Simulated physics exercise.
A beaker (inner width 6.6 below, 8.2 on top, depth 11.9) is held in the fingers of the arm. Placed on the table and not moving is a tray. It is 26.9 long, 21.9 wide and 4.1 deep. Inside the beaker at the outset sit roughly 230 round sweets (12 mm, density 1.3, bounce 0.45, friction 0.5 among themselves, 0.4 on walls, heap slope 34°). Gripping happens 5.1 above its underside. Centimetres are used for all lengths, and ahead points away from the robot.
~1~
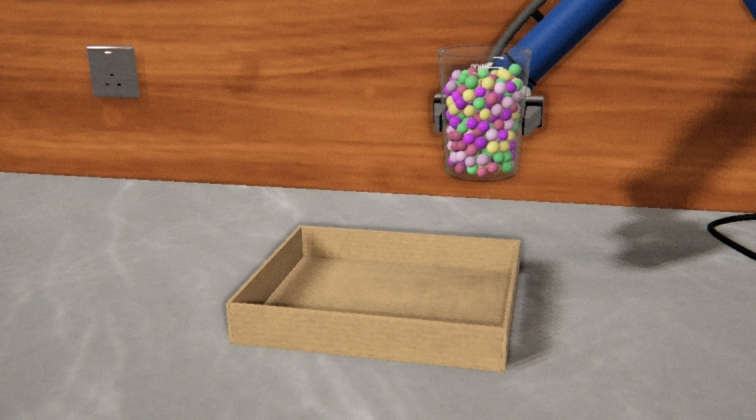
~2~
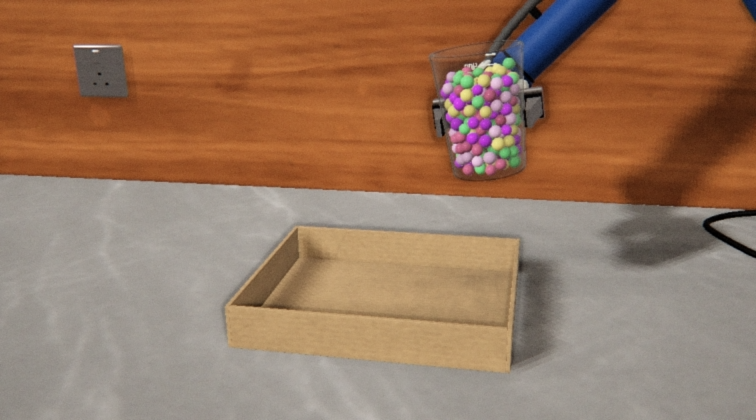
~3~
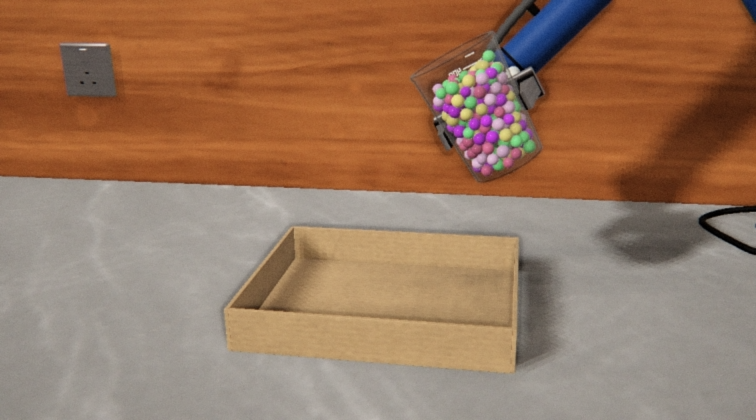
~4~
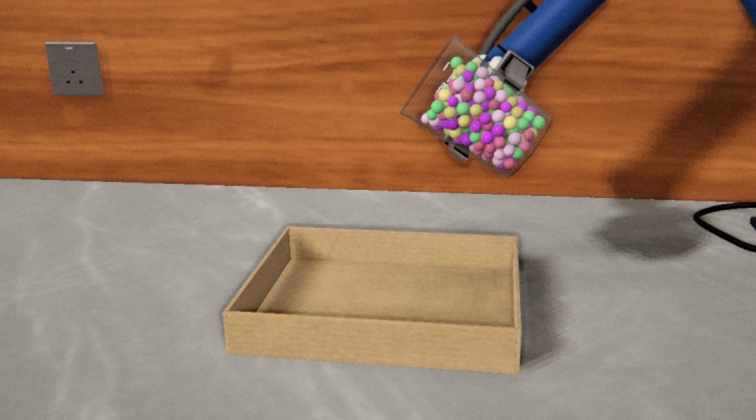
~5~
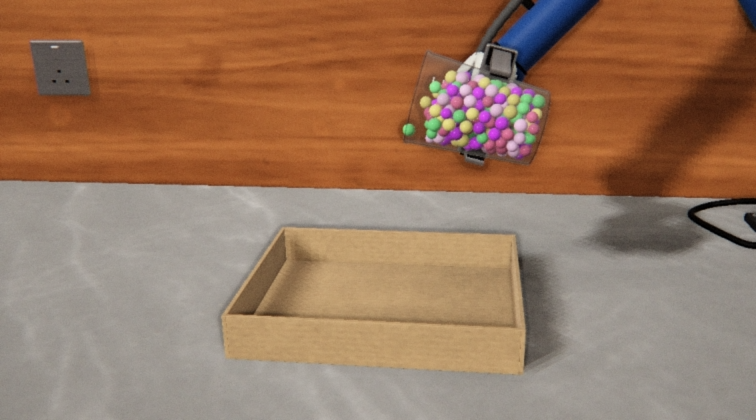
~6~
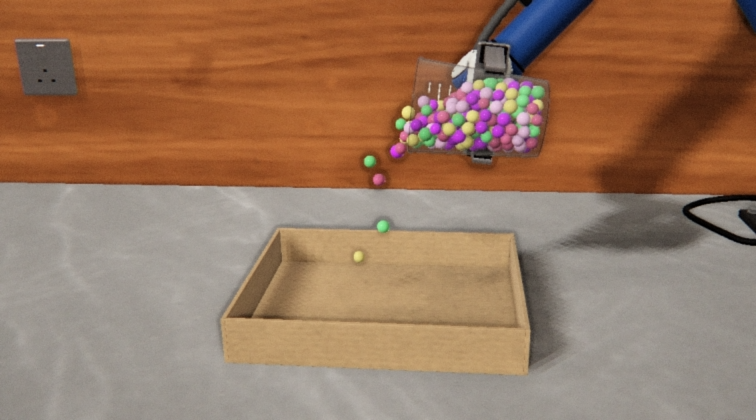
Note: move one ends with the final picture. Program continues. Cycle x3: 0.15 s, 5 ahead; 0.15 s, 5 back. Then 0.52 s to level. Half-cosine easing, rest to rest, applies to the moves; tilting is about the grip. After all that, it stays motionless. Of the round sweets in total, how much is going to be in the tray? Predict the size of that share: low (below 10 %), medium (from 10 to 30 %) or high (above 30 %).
Predicted share: High.
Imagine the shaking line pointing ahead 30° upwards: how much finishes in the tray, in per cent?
Result: Approx. 85 %.
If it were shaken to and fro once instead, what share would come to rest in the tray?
Then roughly 50 percent.
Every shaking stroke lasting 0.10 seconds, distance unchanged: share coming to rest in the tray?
In that case about 70 in a hundred.
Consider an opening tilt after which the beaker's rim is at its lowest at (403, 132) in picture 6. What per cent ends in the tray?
My estimate is some 50 per cent.
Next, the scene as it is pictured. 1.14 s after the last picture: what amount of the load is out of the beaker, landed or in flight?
Around 80 percent at that moment.
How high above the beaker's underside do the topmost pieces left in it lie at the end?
The top sits some 4.5 cm up.
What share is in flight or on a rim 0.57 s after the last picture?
I'd put it near 14 per cent.
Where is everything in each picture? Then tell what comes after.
The beaker middle at (483, 114), level; upper third of the load around (482, 89), from x 450 to 515, top at y 70; 229 in the beaker, in the first picture.
The beaker middle at (483, 113), tilted 8° forward; upper third of the load around (481, 88), from x 445 to 515, top at y 65, in the second picture.
The beaker middle at (481, 111), tilted 29° forward; upper third of the load around (479, 89), from x 440 to 530, top at y 55, in the third picture.
The beaker middle at (479, 112), tilted 55° forward; upper third of the load around (473, 94), from x 425 to 540, top at y 65, in the fourth picture.
The beaker middle at (478, 113), tilted 76° forward; upper third of the load around (479, 97), from x 410 to 540, top at y 80, in the fifth picture.
The beaker middle at (479, 112), tilted 84° forward; upper third of the load around (493, 100), from x 360 to 540, top at y 85; 224 in the beaker, 1 in the tray, 4 in flight or on a rim, in the sixth picture.
Then, 0.57 s on, tilted 84° forward, highest piece 21 above the table; 105 in the tray, 90 in the beaker, 1 on the table or floor, 33 in flight or on a rim.
Then, 1.14 s on, tilted 48° forward, highest piece 23 above the table; 182 in the tray, 46 in the beaker, 1 on the table or floor.
Then, 1.62 s on, level, highest piece 20 above the table; 182 in the tray, 46 in the beaker, 1 on the table or floor.
Then, 2.67 s on, level, highest piece 20 above the table; 182 in the tray, 46 in the beaker, 1 on the table or floor.
In the end, 182 in the tray, 46 in the beaker, 1 on the table or floor. That is 79 % in the tray.
